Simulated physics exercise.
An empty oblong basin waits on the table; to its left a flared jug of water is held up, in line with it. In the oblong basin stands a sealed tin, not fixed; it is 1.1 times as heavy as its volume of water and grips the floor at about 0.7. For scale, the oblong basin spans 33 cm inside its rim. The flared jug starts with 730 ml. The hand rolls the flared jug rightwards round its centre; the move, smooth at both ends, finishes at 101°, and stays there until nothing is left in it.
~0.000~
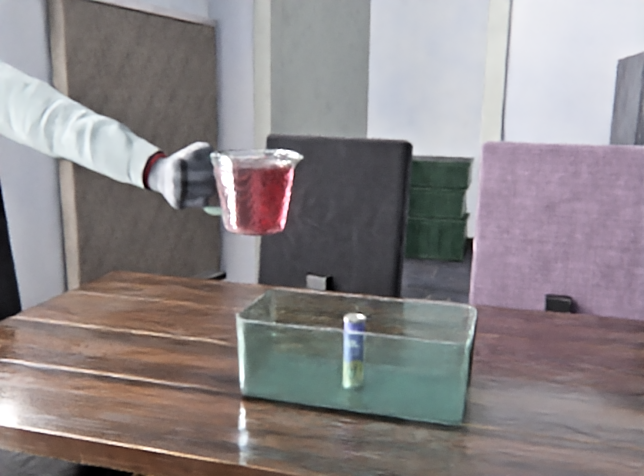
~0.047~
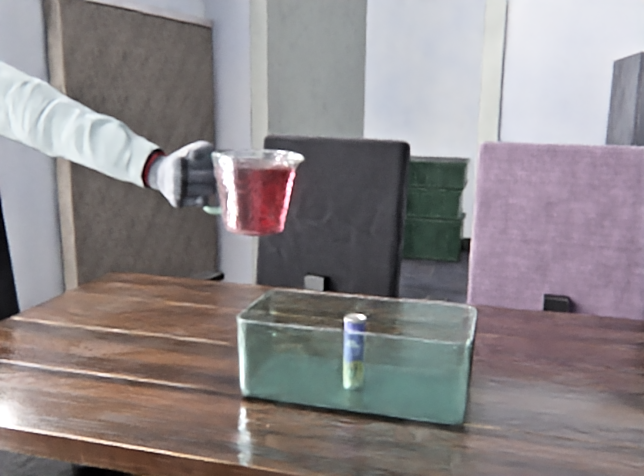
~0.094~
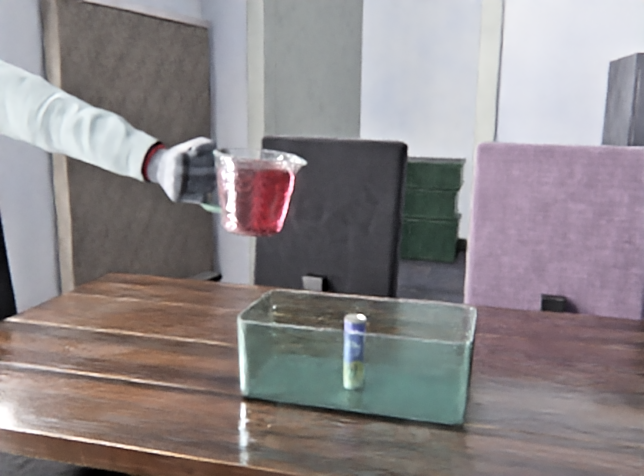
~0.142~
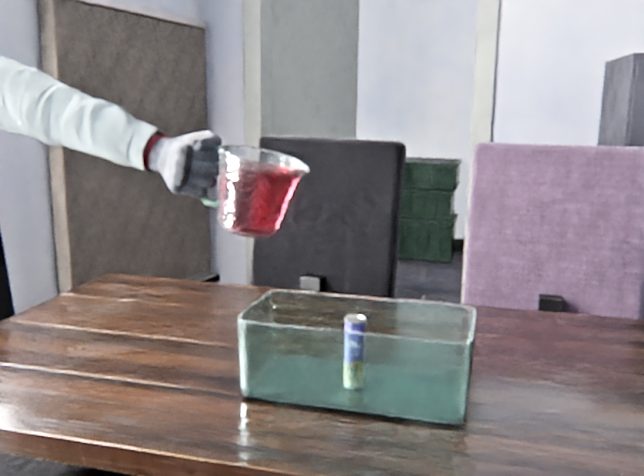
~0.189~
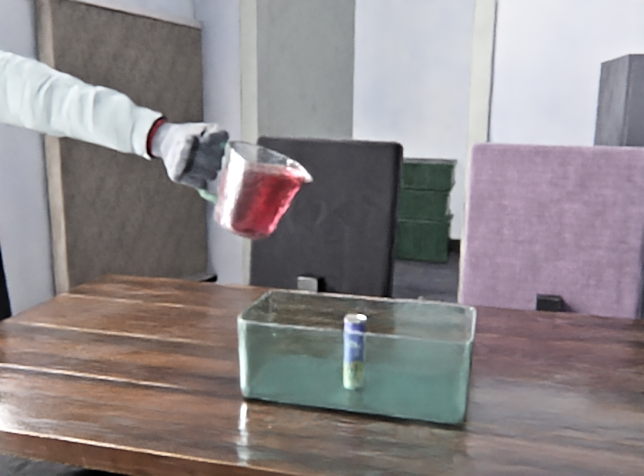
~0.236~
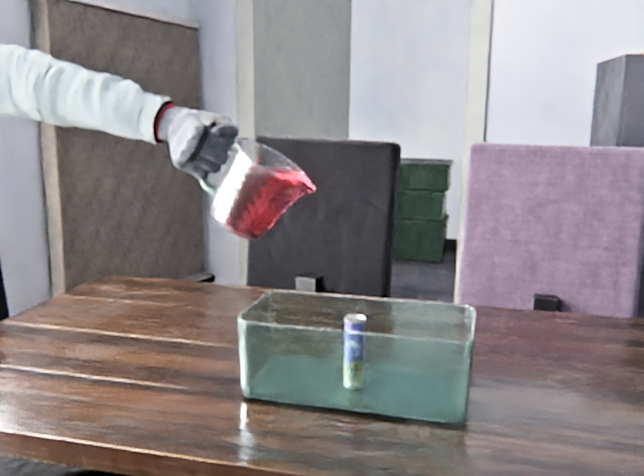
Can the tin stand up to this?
It goes over.
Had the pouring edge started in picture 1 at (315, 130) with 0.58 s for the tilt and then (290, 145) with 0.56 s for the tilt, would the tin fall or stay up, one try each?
First it remains upright; then it topples.
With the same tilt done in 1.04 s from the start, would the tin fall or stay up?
The tin falls.
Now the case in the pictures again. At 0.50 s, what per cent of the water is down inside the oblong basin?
Some 18 per cent.
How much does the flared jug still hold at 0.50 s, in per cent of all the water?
Some 48 per cent.
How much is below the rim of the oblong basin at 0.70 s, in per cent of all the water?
Some 74 per cent.
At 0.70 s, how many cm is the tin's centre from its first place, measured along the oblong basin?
Some 3 cm.
By 0.50 s the tilt is 92° and 47 per cent is still to pour; the tin stands where it began.
By 0.70 s the tilt is 101° and 9 per cent is still to pour; the tin leans 5°.
By 0.90 s the tilt is 101° and 1 per cent is still to pour; the tin lies on its side.
By 1.12 s the tilt is 101° and 0 per cent is still to pour; the tin lies on its side.
At rest the tin lies on its side.
